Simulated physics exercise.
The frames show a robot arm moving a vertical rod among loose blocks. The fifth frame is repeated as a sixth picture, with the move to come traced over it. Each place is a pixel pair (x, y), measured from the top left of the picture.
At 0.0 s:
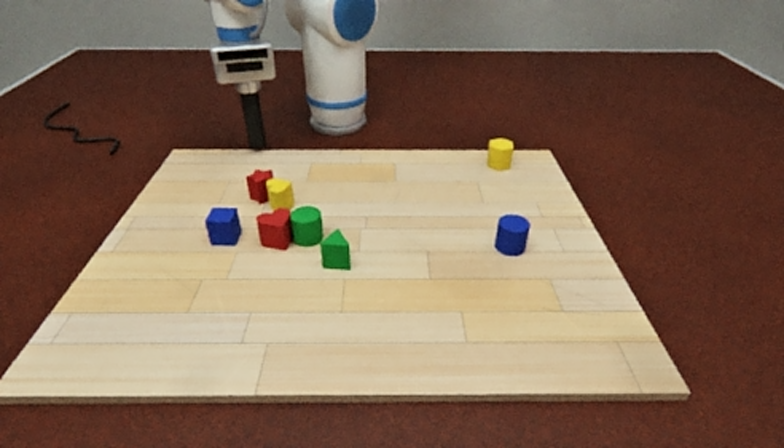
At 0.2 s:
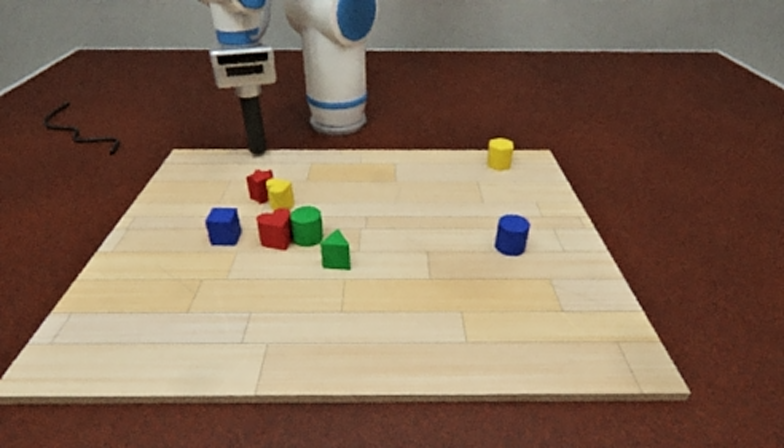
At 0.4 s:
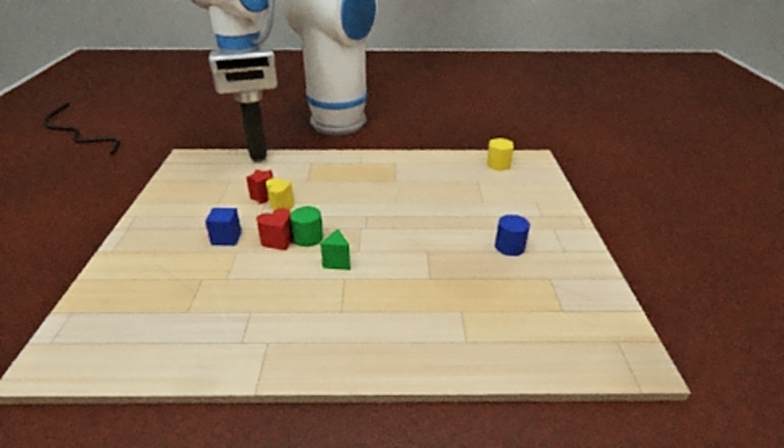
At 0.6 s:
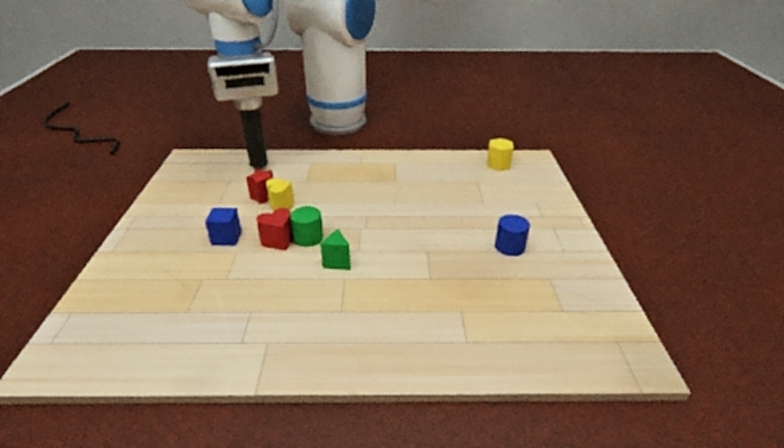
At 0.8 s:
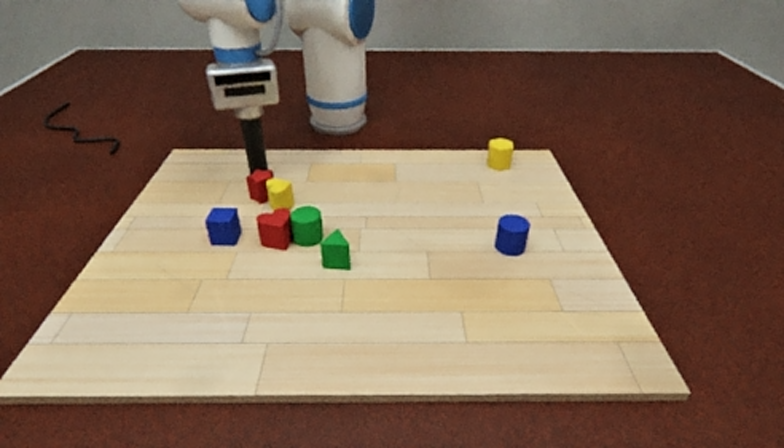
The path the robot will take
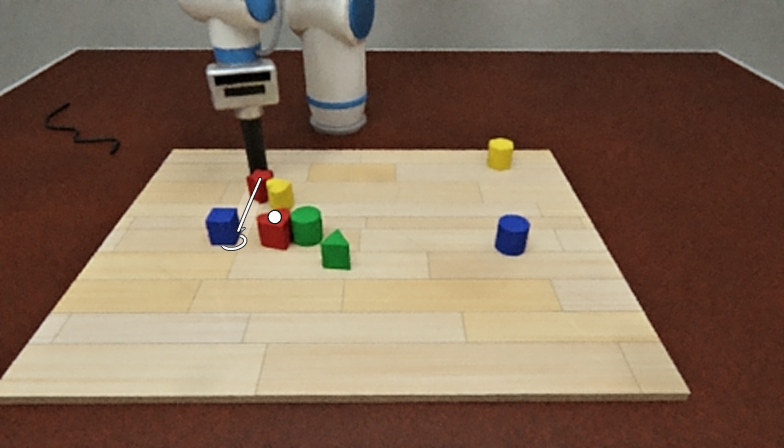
On a wooden board set on a reddish-brown floor, a robot arm slowly moved its dark upright rod a short way forward toward a small red block, while the colorful blocks all stayed still.
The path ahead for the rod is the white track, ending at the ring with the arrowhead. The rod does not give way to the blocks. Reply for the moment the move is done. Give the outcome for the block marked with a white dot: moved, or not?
That one stays where it is.
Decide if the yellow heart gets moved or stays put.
It gets moved.
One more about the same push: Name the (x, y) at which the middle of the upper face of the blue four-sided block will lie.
The blue four-sided block ends near (205, 228).
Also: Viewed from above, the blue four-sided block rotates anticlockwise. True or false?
False.
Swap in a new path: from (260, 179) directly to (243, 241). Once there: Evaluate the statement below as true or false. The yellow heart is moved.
Answer: True.
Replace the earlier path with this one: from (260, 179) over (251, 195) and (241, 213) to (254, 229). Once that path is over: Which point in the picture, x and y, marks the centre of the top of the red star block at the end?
The red star block ends near (260, 186).
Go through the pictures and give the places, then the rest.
In the first frame, lower end of the rod at (258, 146), tops of blocks, blue four-sided block at (221, 214), red star block at (260, 175), red heart at (275, 217), yellow heart at (278, 185).
In the second frame, rod at (258, 150), blocks as before.
In the third frame, rod at (258, 156), blocks as before.
In the fourth frame, rod at (259, 164), blocks as before.
In the fifth frame, rod at (260, 175), blue four-sided block at (221, 214), red star block at (260, 175), red heart at (275, 217), yellow heart at (278, 185).
The drawn path runs in a line from (260, 179) to (234, 242); the dot is on the red heart.
On the path given first. One third of the way, rod at (251, 193); red star block at (265, 181), turned 50° anticlockwise; yellow heart at (283, 187), turned 20° clockwise.
Two thirds of the way, rod at (242, 213); red star block at (263, 187), turned 110° anticlockwise; yellow heart at (286, 186), turned 30° clockwise.
At the end, rod at (233, 237); blue four-sided block at (205, 228), turned 50° clockwise; red star block at (263, 187), turned 110° anticlockwise; red heart not moved; yellow heart at (286, 186), turned 30° clockwise.
